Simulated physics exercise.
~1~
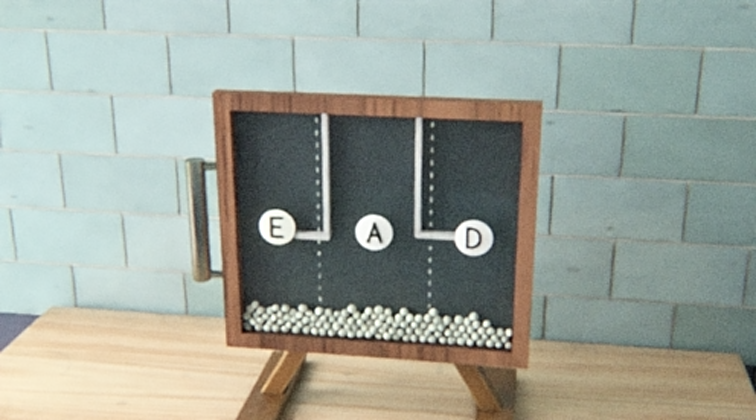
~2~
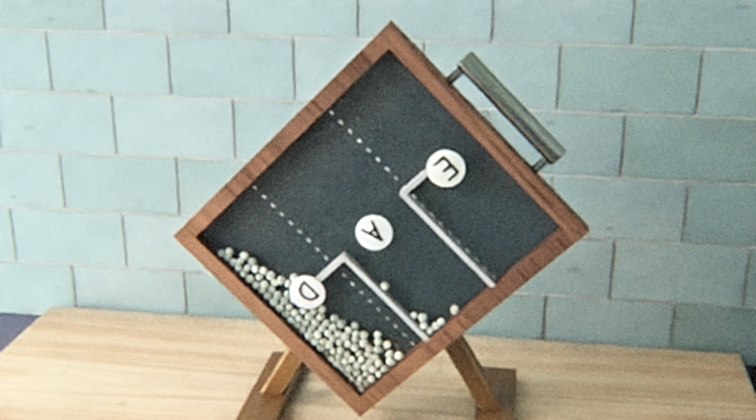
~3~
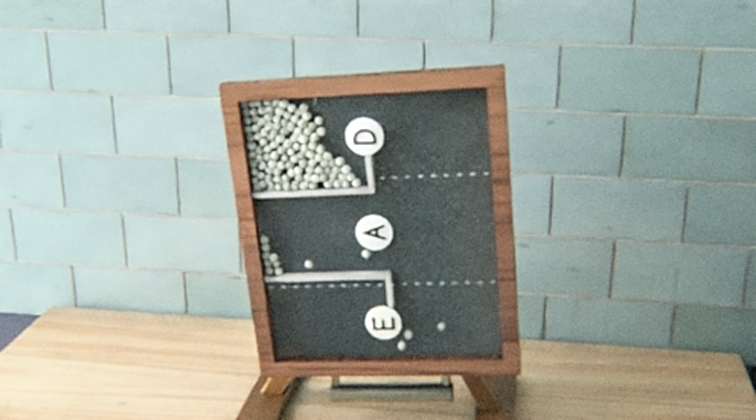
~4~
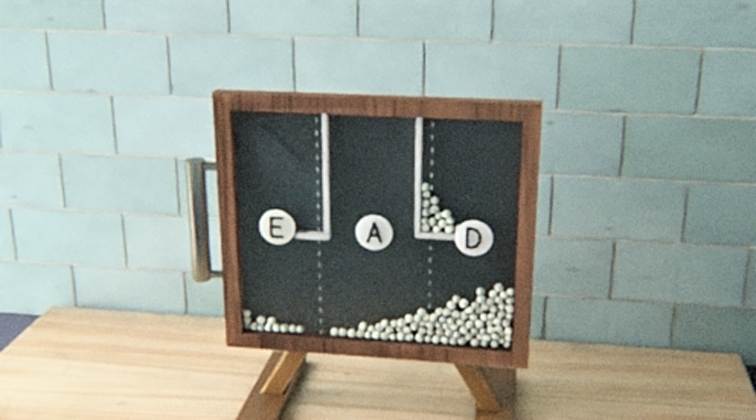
The clip shows a wood-framed dark case marked E, A and D turning clockwise before a tiled wall, its small pale beads tumbling inside. It ends upright after a full turn, most beads heaped at lower right, some caught on the ledge by D and a few at lower left.
